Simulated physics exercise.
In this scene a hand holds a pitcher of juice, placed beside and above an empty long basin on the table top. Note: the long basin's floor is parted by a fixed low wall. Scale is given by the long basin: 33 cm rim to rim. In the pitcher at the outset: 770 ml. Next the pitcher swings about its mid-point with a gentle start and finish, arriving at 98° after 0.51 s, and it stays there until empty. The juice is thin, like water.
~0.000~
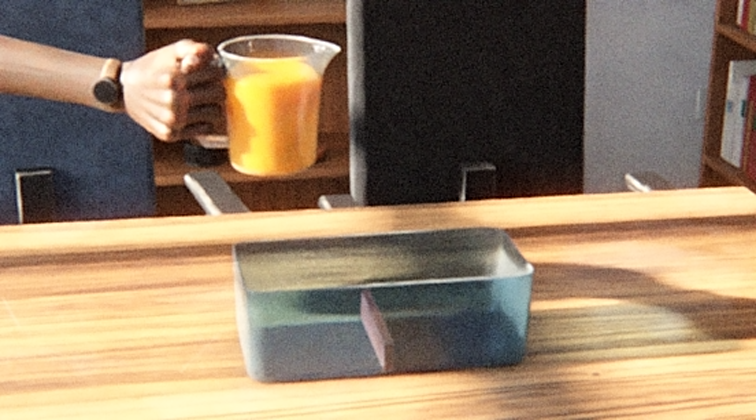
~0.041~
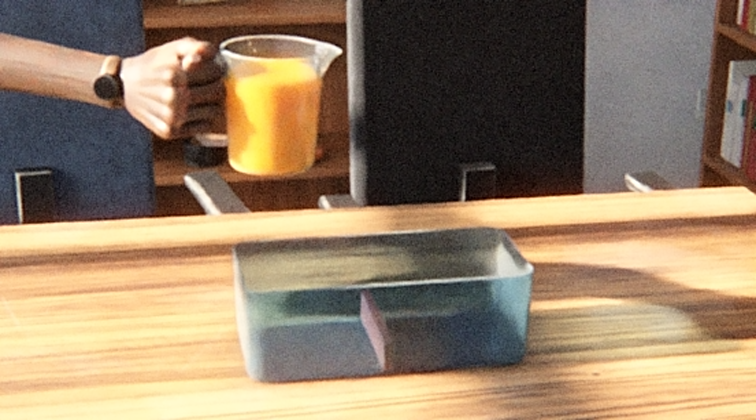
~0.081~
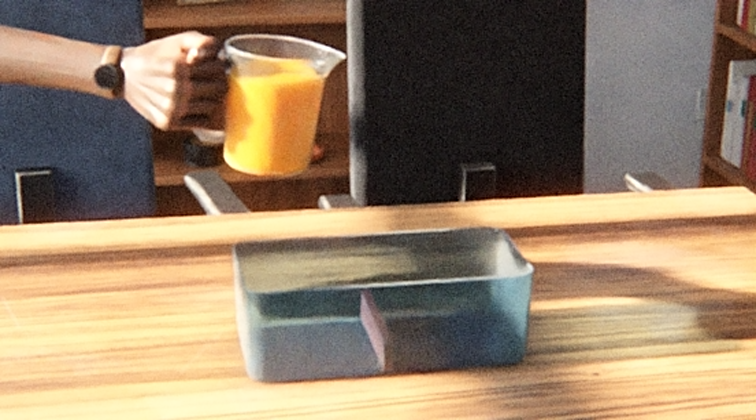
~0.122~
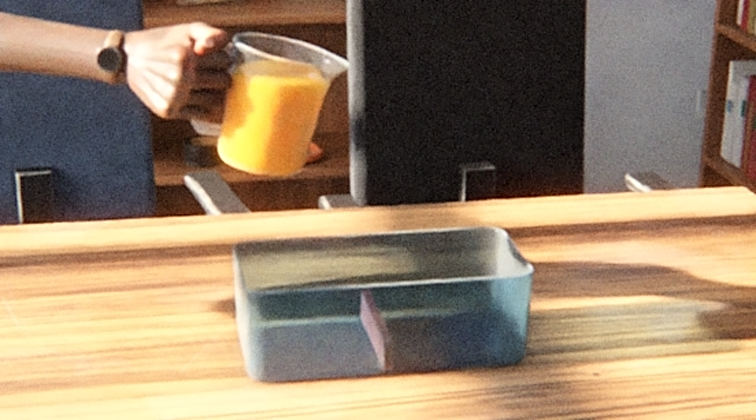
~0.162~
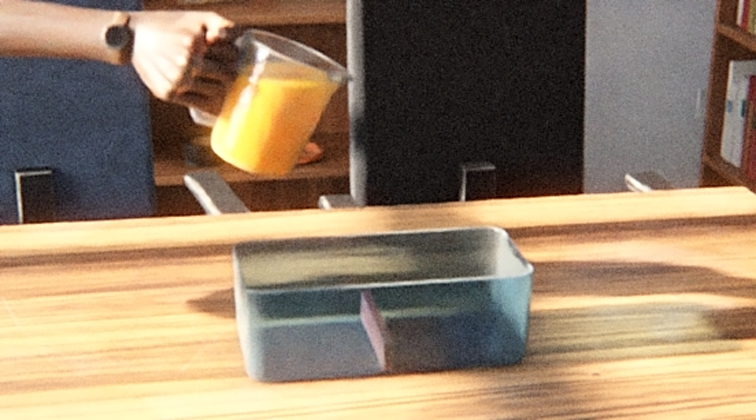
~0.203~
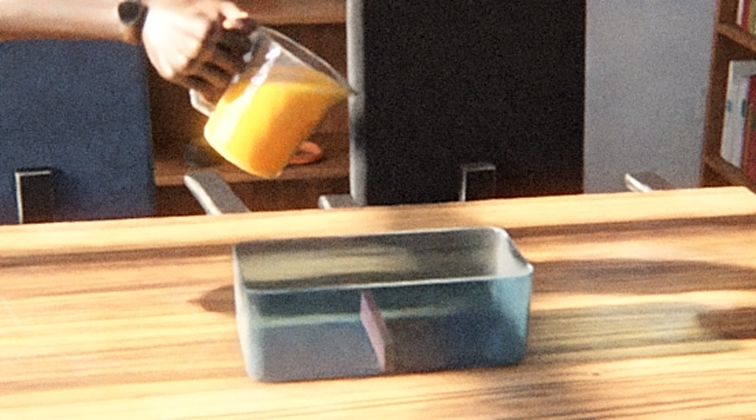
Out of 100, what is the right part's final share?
About 86 out of 100.
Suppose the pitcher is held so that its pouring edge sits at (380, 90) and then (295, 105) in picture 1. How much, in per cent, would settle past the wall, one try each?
Result: 90 per cent, then 15 per cent.
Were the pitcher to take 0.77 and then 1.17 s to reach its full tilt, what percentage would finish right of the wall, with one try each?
It comes to 85 per cent, and then 90 per cent.
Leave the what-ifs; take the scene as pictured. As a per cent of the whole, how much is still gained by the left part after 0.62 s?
Close to 8% of the whole.
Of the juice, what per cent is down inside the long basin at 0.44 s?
Near 6 in a hundred.
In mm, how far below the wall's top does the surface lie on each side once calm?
Left about 32 mm, while the right is about 6 mm.
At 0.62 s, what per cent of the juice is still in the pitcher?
22 %.
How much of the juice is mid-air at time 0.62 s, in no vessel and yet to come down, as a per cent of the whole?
About 26 per cent.
After 0.44 s the tilt is 94° and 61 per cent is still to pour, 0 is left of the wall and 6 right of it.
After 0.62 s the tilt is 98° and 22 per cent is still to pour, 1 is left of the wall and 50 right of it.
After 0.81 s the tilt is 98° and 7 per cent is still to pour, 4 is left of the wall and 76 right of it.
After 1.01 s the tilt is 98° and 1 per cent is still to pour, 7 is left of the wall and 85 right of it.
In the end 9 per cent lies left of the wall, 86 right of it and 5 outside.
